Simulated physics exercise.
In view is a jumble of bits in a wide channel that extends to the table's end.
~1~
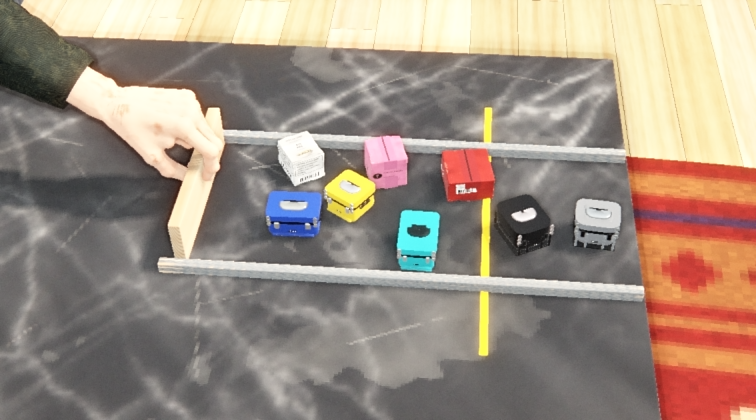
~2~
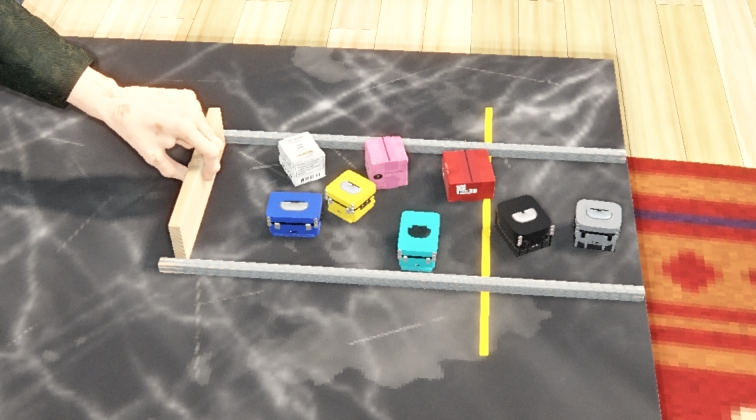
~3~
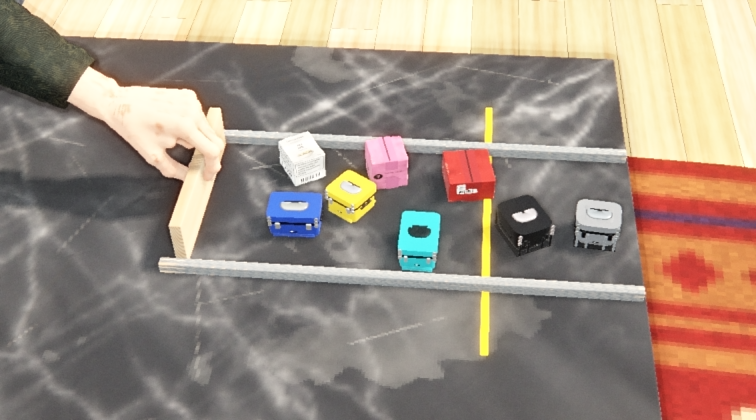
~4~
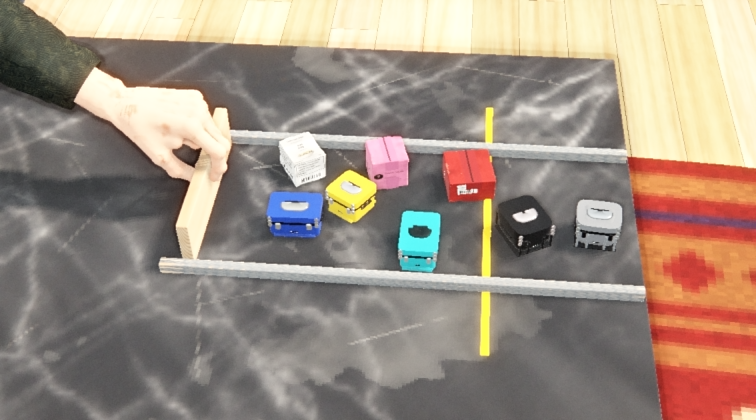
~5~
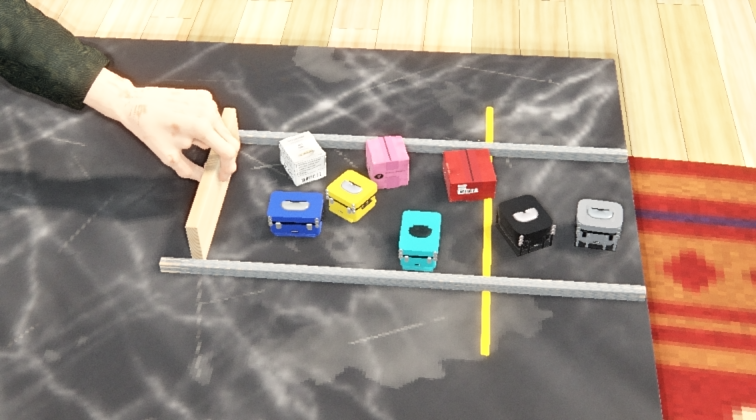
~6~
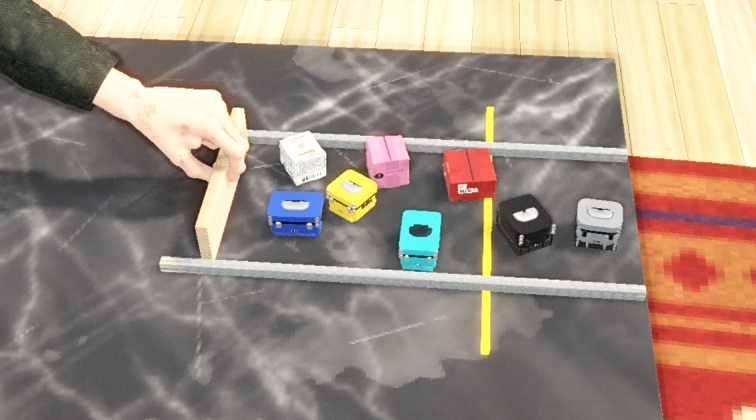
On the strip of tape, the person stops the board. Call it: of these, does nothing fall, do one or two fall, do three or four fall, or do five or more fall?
Nothing falls.
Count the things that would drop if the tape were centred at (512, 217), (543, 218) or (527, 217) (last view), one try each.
Try by try, 0, 2 and 1.
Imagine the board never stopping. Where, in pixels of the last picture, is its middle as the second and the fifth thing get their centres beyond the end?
Pixels in order: Roughly (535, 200), roughly (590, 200).
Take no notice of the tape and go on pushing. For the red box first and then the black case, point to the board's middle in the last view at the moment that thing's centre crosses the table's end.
Its middle is about (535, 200) and about (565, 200).
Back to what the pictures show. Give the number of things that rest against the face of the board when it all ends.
Tally at the end: 3.
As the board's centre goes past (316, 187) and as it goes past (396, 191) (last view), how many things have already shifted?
3 at one spot and 6 at the other.
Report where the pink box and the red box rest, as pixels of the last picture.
First: About (542, 167); second: About (584, 180).
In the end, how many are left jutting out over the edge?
That'd be 0.
A little later, none off yet; grey case at rest near (598, 224); black case at rest near (524, 225); red box at rest near (469, 174).
Next, none off yet; grey case at rest near (598, 224); black case at rest near (524, 225); red box shifted about its own width near (507, 177).
When it is over, the number that fall off is zero.
